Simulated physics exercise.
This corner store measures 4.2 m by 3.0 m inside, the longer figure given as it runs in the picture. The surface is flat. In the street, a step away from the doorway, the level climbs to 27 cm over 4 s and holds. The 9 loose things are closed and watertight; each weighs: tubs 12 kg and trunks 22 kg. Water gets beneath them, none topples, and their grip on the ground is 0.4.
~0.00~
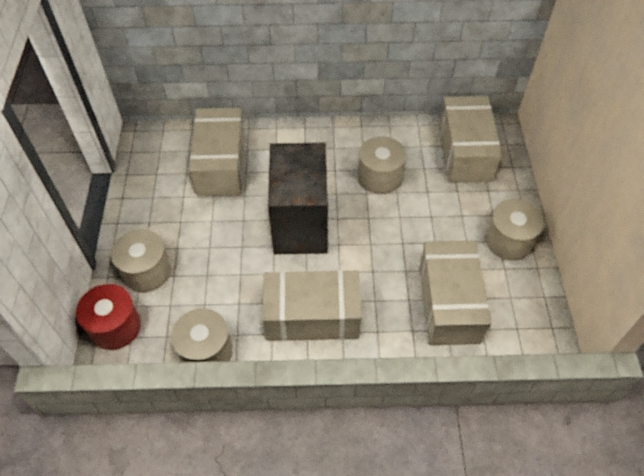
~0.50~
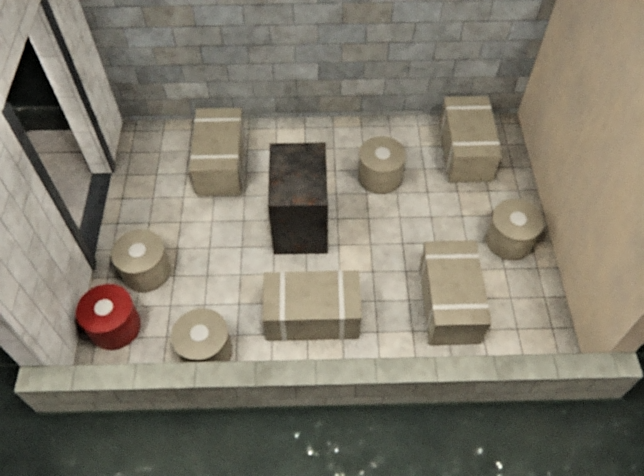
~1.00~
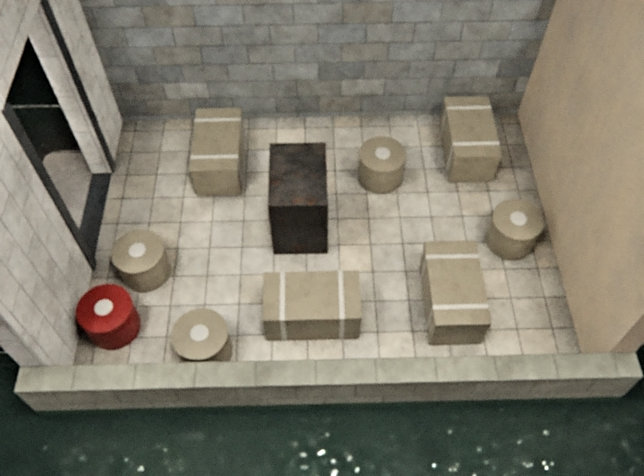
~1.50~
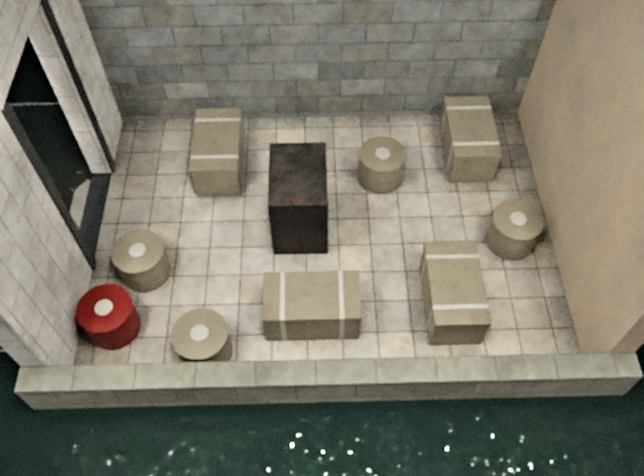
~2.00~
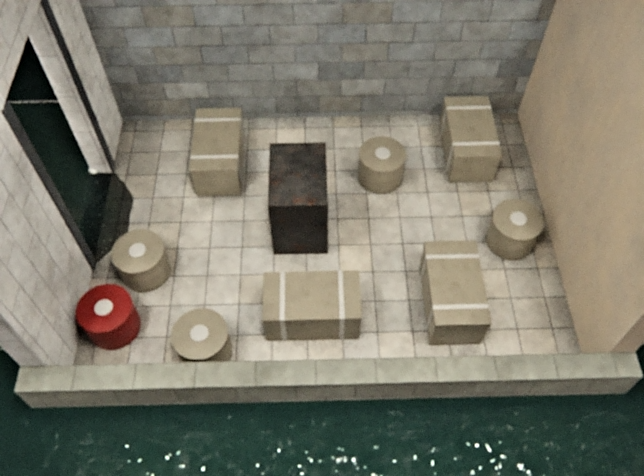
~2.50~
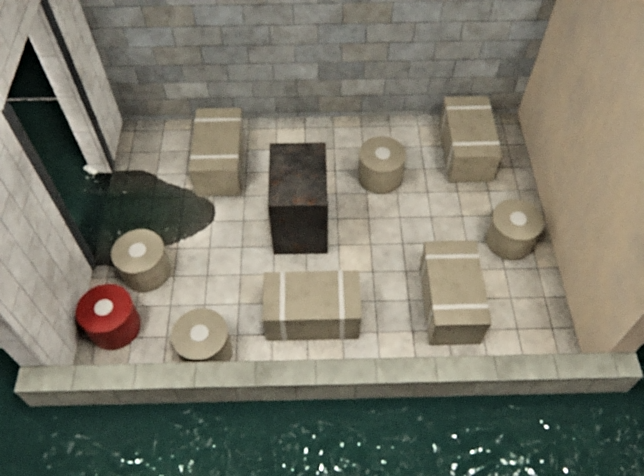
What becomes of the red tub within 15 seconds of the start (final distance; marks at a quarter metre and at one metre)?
The red tub moves a short way.
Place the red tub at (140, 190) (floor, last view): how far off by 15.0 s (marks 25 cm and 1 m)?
It is nudged along.
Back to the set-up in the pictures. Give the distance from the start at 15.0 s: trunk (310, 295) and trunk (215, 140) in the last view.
In turn: 20 cm, 250 cm.
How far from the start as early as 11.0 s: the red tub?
About 40 cm.
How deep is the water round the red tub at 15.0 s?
About 15 cm.
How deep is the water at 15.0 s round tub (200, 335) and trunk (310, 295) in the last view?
Roughly 19 and 21 cm.
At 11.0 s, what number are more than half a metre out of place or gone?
I count 5.
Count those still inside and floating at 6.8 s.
At that moment 3.
After 3.5 s the red tub is near (104, 308), 0.0 m from its start, aground; 0 afloat.
After 6.8 s the red tub is near (104, 308), 0.0 m from its start, aground; 3 afloat.
After 11.0 s the red tub is near (105, 268), 0.4 m from its start, afloat; 9 afloat.
After 15.0 s the red tub is near (156, 255), 0.6 m from its start, afloat; 9 afloat.
